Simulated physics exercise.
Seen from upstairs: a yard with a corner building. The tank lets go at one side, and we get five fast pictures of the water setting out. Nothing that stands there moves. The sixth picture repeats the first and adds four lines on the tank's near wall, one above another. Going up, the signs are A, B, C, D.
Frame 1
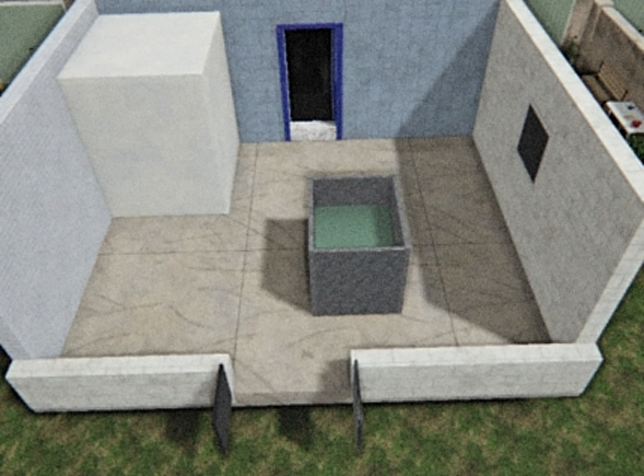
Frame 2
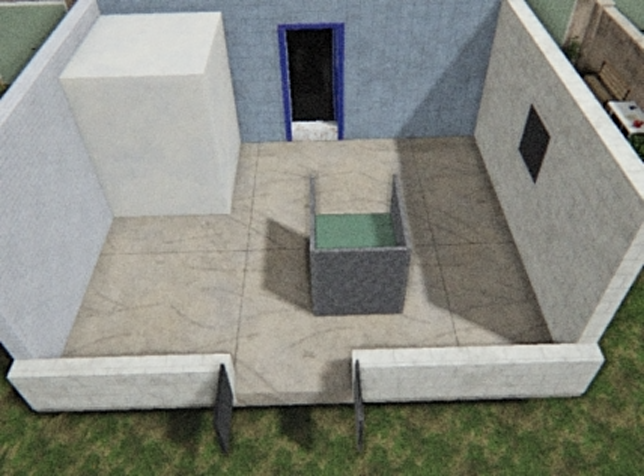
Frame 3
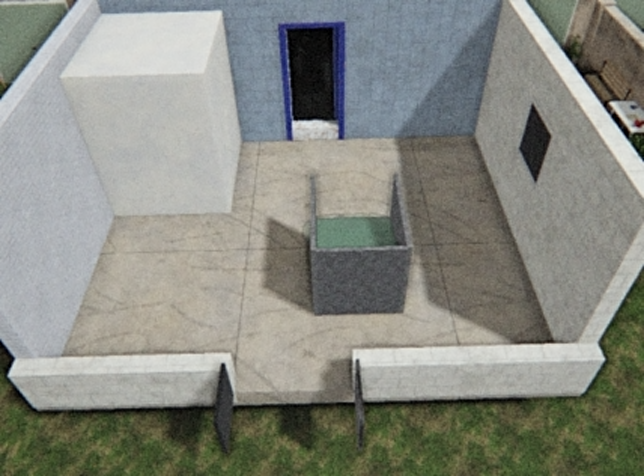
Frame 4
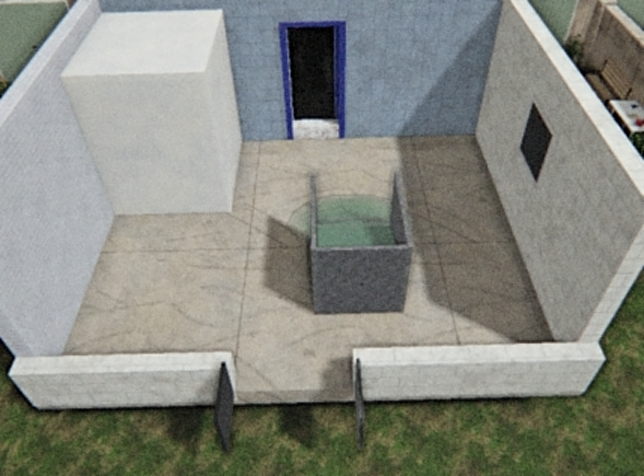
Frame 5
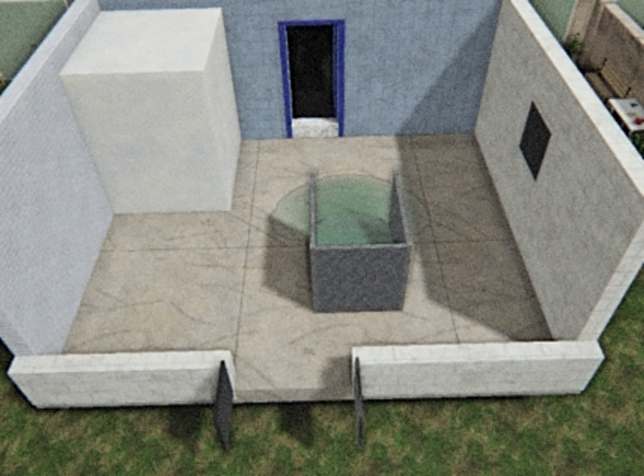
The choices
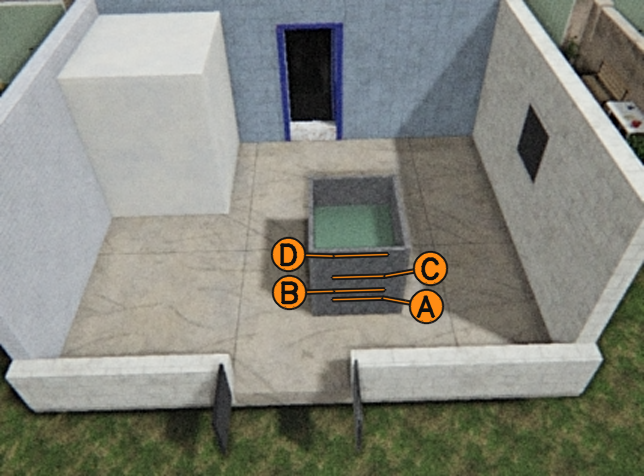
In this clip, seen from above, a gray tank of greenish water stands in a walled yard with a blue-framed doorway; its rear side disappears, and water spreads across the paving behind it and out to both sides.
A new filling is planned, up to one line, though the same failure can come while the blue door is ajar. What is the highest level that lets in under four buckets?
C will do.
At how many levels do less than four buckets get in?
Three.
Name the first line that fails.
That would be D.
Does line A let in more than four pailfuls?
No, not at all.
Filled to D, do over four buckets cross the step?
Yes.
In orange, A at (358, 298); B at (358, 290); C at (359, 276); D at (360, 255); from the bottom up A, B, C, D.
Choosing A, nothing gets over.
Choosing B, nothing gets over.
Choosing C, a bucket or two gets in.
Choosing D, about 12 bucketfuls get in.
